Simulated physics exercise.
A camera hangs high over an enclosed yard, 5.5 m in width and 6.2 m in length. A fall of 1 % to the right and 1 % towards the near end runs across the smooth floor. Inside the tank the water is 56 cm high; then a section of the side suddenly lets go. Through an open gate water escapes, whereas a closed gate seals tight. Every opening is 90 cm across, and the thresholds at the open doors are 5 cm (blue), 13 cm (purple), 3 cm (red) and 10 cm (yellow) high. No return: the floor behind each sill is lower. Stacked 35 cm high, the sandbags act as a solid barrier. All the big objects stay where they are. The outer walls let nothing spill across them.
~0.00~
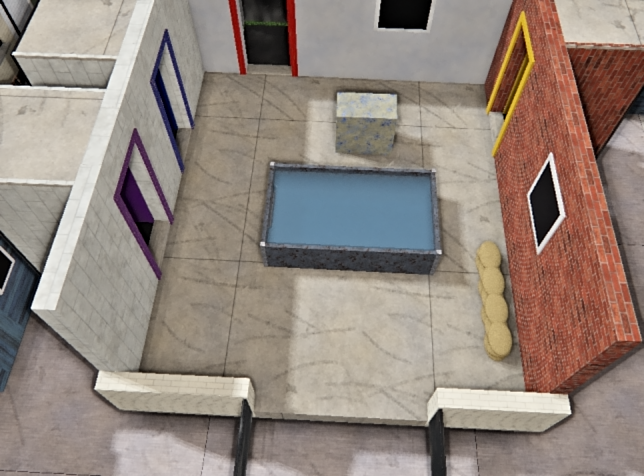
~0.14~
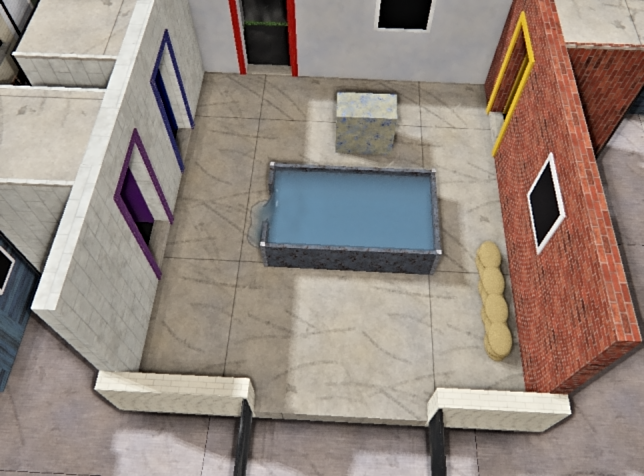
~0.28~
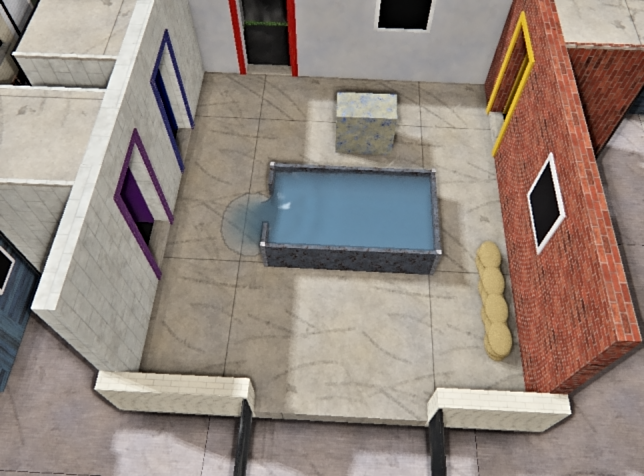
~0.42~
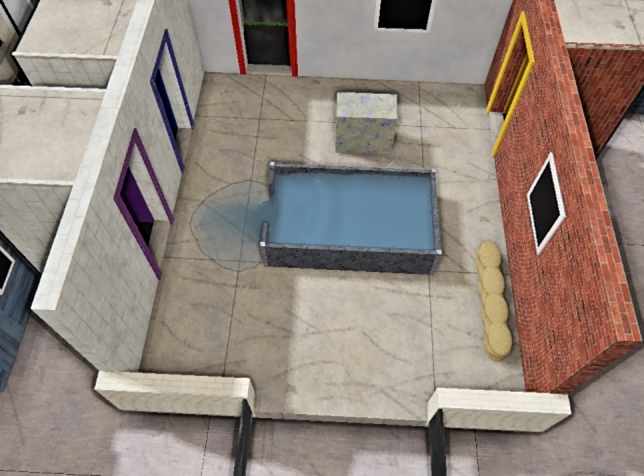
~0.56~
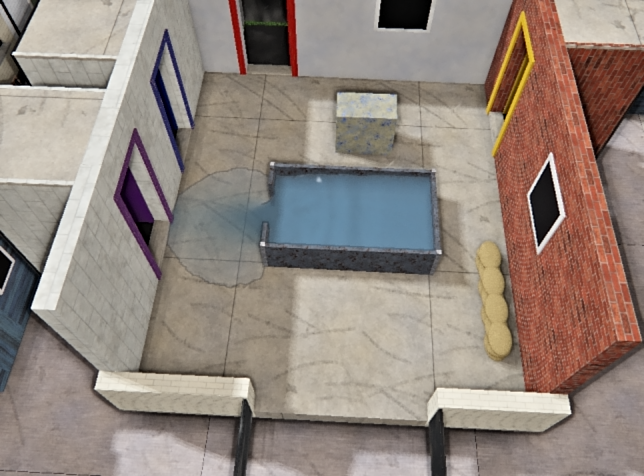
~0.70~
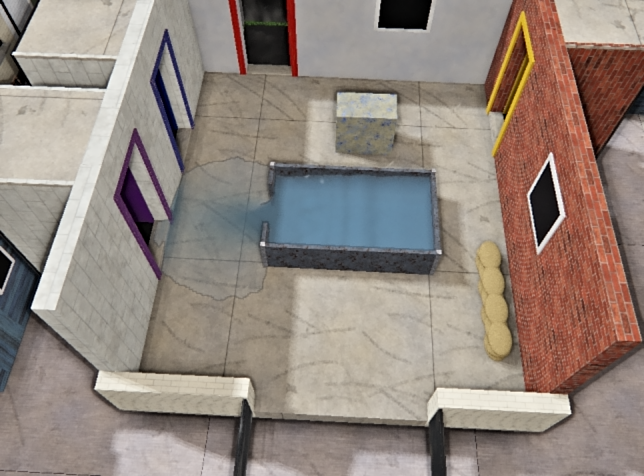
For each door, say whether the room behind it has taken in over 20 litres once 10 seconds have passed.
The blue door: Over, the purple door: Over, the red door: Over, the yellow door: Not over.
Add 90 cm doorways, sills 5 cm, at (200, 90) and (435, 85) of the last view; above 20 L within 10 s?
More, less.
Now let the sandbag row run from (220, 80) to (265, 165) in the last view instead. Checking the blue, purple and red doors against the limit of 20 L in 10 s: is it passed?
Well, the blue one is more than allowed, the purple one is more than allowed, and the red one is within bounds.
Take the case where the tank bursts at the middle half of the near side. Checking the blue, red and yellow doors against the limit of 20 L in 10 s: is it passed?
At blue the amount is beneath the mark, at red it is beneath the mark, and at yellow it is beneath the mark.
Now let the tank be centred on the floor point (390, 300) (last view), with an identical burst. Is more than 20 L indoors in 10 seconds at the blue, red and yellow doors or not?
Well, blue ends up inside the mark, red ends up beyond the mark and yellow ends up inside the mark.
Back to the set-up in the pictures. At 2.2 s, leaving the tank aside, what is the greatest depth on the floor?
Peak depth: Approx. 28 cm.
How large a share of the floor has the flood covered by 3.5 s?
Some 40 per cent of the floor is wet.
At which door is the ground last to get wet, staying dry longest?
The yellow door.
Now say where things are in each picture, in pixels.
In the first frame, still water, 56 cm deep, in the tank at (351, 209).
In the second frame, water pours out at (272, 218) and has run 0.4 m, to (257, 244); typically 8 cm deep outside, 56 cm at the tank's back.
In the third frame, the front is at (228, 214), 0.8 m from the gap at (272, 219); 0.6 m2 of floor is under water; 56 cm left at the back of the tank.
In the fourth frame, water pours out at (272, 219) and has run 1.2 m, to (200, 213); typically 6 cm deep outside, 56 cm at the tank's back.
In the fifth frame, water pours out at (272, 219) and has run 1.7 m, to (177, 203); typically 4 cm deep outside, 56 cm at the tank's back.
In the sixth frame, the front is at (182, 180), 1.8 m from the gap at (272, 219); 3.0 m2 of floor is under water; 56 cm left at the back of the tank.
After 1.4 s water covers 15 % of the floor and is deepest (26 cm) near (259, 228); blue door 11 cm at the sill, 1 L in, purple door 23 cm at the sill, 22 L in, red door not reached, yellow door not reached.
After 2.2 s water covers 25 % of the floor and is deepest (28 cm) near (185, 215); blue door 11 cm at the sill, 14 L in, purple door 25 cm at the sill, 60 L in, red door not reached, yellow door not reached.
After 3.5 s water covers 40 % of the floor and is deepest (22 cm) near (136, 387); blue door 9 cm at the sill, 34 L in, purple door 18 cm at the sill, 110 L in, red door 9 cm at the sill, 9 L in, yellow door not reached.
After 6.0 s water covers 70 % of the floor and is deepest (16 cm) near (136, 387); blue door 7 cm at the sill, 46 L in, purple door 13 cm at the sill, 127 L in, red door 7 cm at the sill, 47 L in, yellow door not reached.
After 10.0 s water covers 90 % of the floor and is deepest (11 cm) near (503, 260); blue door 4 cm at the sill, 50 L in, purple door 8 cm at the sill, 129 L in, red door 4 cm at the sill, 75 L in, yellow door 8 cm at the sill, 0 L in.
